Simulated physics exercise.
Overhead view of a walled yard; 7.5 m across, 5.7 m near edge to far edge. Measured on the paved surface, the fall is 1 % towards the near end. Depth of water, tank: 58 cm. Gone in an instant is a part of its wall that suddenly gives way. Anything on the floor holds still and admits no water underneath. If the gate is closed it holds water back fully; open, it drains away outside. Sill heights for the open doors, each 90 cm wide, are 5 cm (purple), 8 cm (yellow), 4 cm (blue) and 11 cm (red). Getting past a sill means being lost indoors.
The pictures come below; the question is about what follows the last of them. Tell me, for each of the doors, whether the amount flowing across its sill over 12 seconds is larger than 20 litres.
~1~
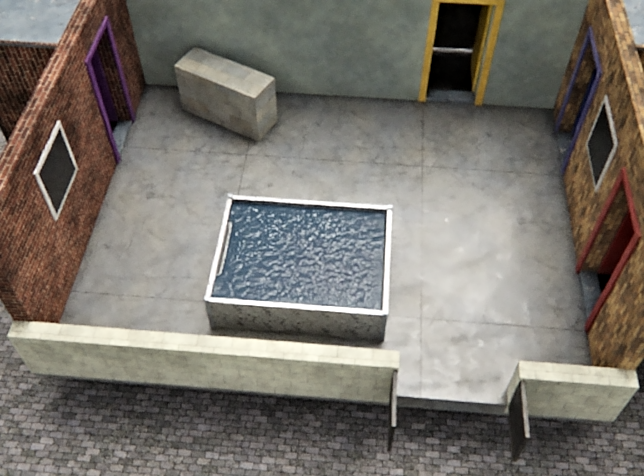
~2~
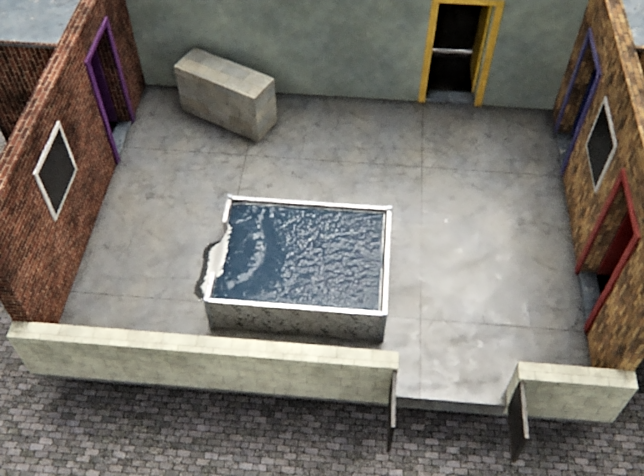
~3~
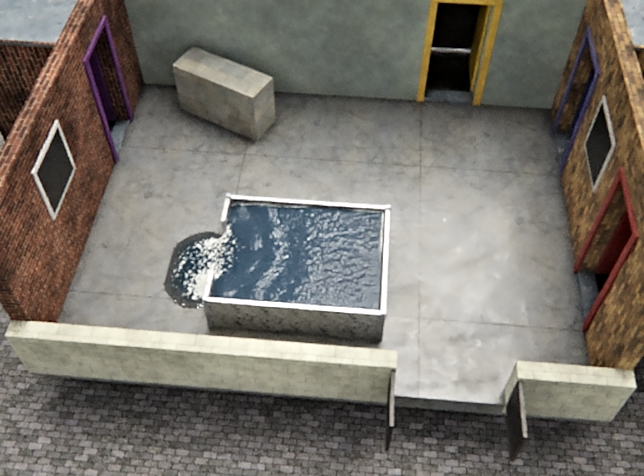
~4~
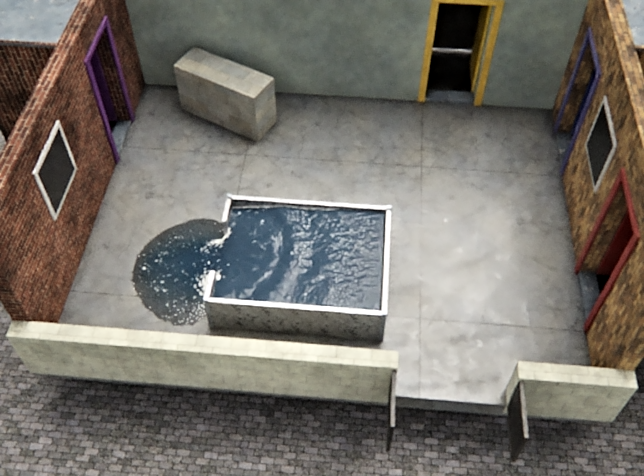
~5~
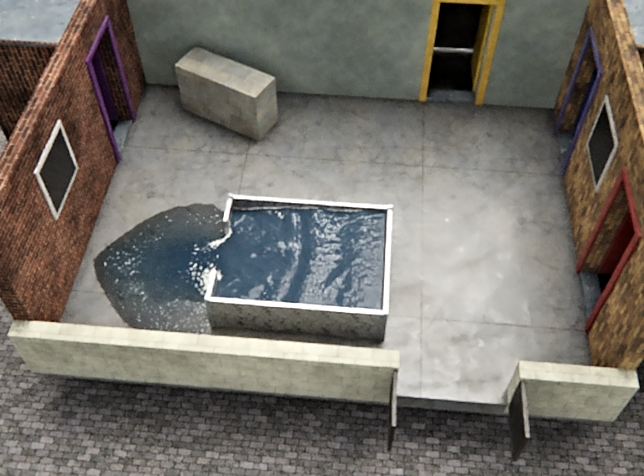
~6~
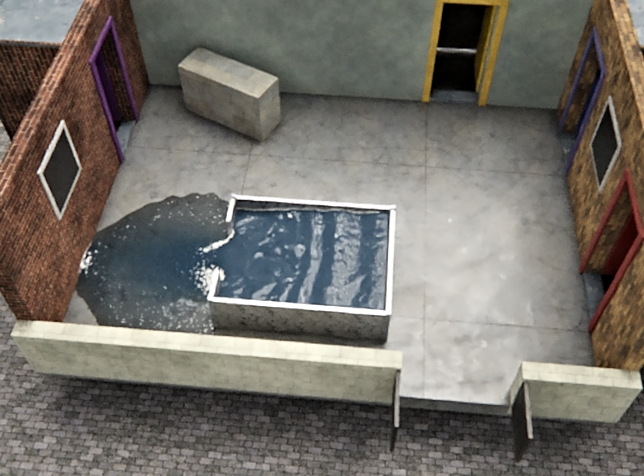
For 12 seconds: The purple door, larger; the yellow door, not larger; the blue door, not larger; the red door, not larger.
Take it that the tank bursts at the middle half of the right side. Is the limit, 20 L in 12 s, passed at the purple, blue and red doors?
Door purple stays within, door blue goes beyond, door red goes beyond.
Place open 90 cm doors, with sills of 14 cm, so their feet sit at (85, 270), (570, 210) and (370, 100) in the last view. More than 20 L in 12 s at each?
In turn: Past it, under, below.
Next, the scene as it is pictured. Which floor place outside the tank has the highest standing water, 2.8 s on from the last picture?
Close to pixel (54, 350).
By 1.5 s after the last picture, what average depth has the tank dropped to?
Roughly 36 centimetres.
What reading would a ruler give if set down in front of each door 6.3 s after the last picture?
Door by door in cm, purple shows 12, yellow shows 0, blue shows 0, red shows 6.
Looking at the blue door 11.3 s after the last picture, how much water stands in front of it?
Depth: ~ 4.5 cm.
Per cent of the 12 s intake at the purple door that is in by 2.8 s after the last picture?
By that time, around 5 per cent.
Then, 0.7 s after the last picture water covers 15 % of the floor and is deepest (42 cm) near (54, 350); purple door not reached, yellow door not reached, blue door not reached, red door not reached.
Then, 1.5 s after the last picture water covers 20 % of the floor and is deepest (35 cm) near (86, 297); purple door 8 cm at the sill, 0 L in, yellow door not reached, blue door not reached, red door not reached.
Then, 2.8 s after the last picture water covers 30 % of the floor and is deepest (27 cm) near (54, 350); purple door 7 cm at the sill, 7 L in, yellow door not reached, blue door not reached, red door not reached.
Then, 6.3 s after the last picture water covers 60 % of the floor and is deepest (17 cm) near (54, 350); purple door 12 cm at the sill, 65 L in, yellow door not reached, blue door not reached, red door 6 cm at the sill, 0 L in.
Then, 11.3 s after the last picture water covers 90 % of the floor and is deepest (11 cm) near (54, 350); purple door 7 cm at the sill, 143 L in, yellow door not reached, blue door 5 cm at the sill, 1 L in, red door 7 cm at the sill, 0 L in.
